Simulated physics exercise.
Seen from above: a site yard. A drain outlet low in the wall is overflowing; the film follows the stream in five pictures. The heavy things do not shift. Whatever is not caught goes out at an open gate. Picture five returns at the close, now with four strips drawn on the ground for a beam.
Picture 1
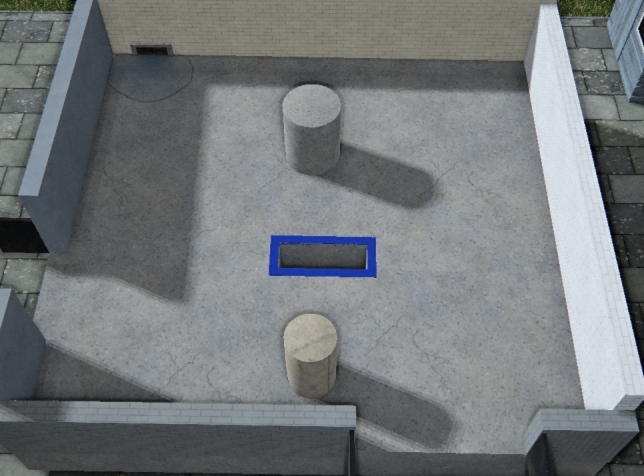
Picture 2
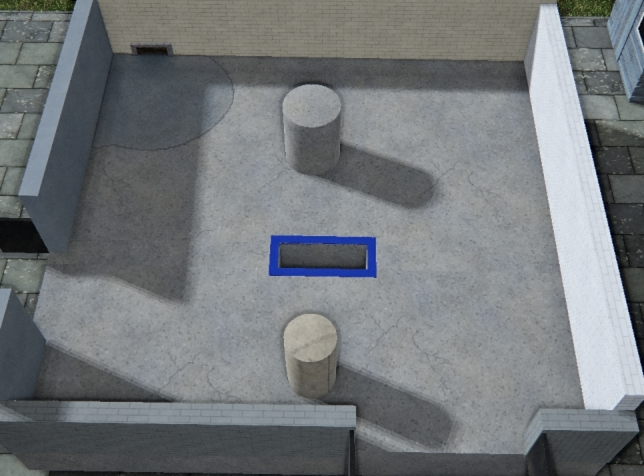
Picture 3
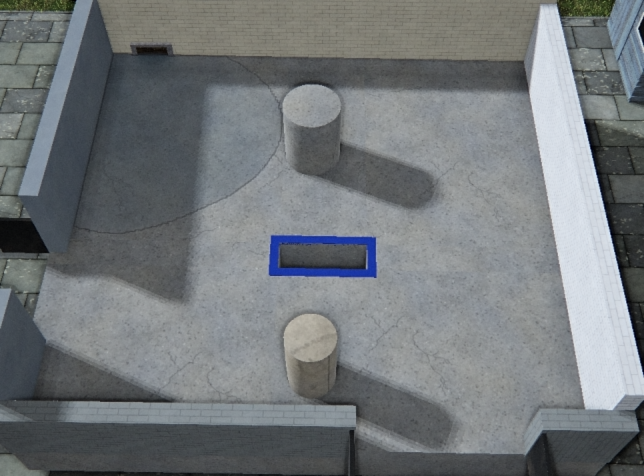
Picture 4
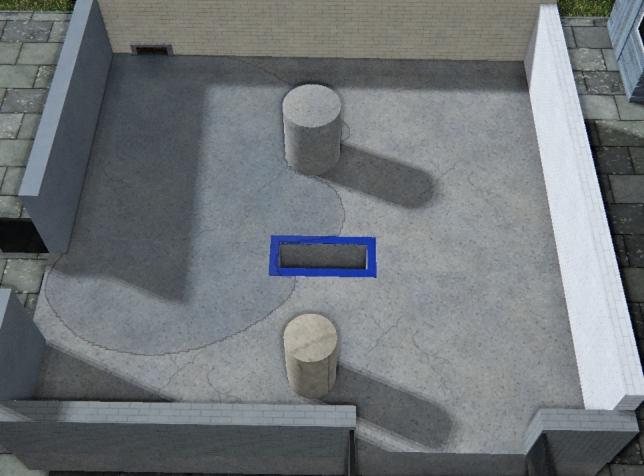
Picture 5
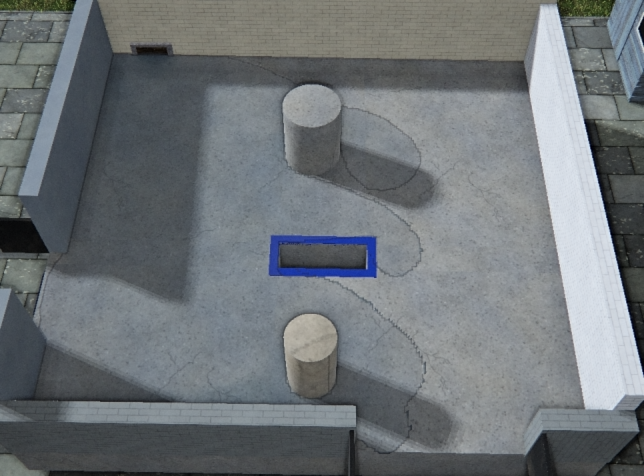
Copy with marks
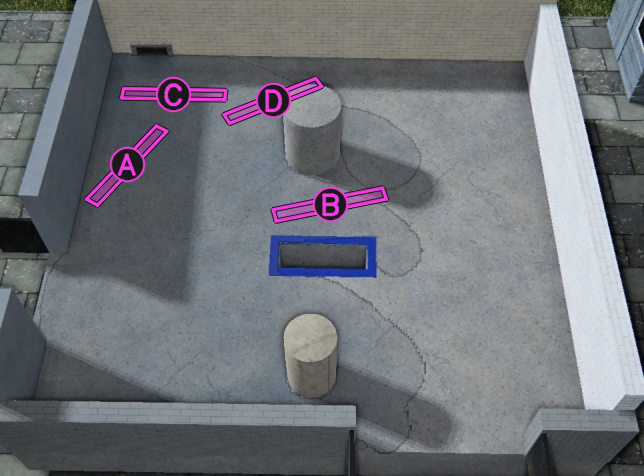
A walled concrete yard is seen from above at an angle, with the view staying still. Two pale round pillars stand near the middle, above and below a blue-edged rectangular pit, with grey walls left and front and a white wall right. A thin sheet of water spreads from a small dark opening at the upper left, passes around the pillars and reaches the pit and front wall.
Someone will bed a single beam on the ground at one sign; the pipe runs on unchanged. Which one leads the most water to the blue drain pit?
I would pick spot A.
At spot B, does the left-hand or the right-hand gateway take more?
The right gate.
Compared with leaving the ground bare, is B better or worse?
It is worse.
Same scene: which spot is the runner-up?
That is spot D.
On the marked copy, A from (92, 202) to (161, 128); B from (274, 215) to (384, 193); C from (122, 93) to (225, 95); D from (226, 118) to (318, 82).
If A is chosen, about 33 % of the stream runs into the blue drain pit, about 66 % out by the gates.
If B is chosen, about 13 % of the stream runs into the blue drain pit, about 85 % out by the gates.
If C is chosen, about 11 % of the stream runs into the blue drain pit, about 88 % out by the gates.
If D is chosen, about 22 % of the stream runs into the blue drain pit, about 76 % out by the gates.
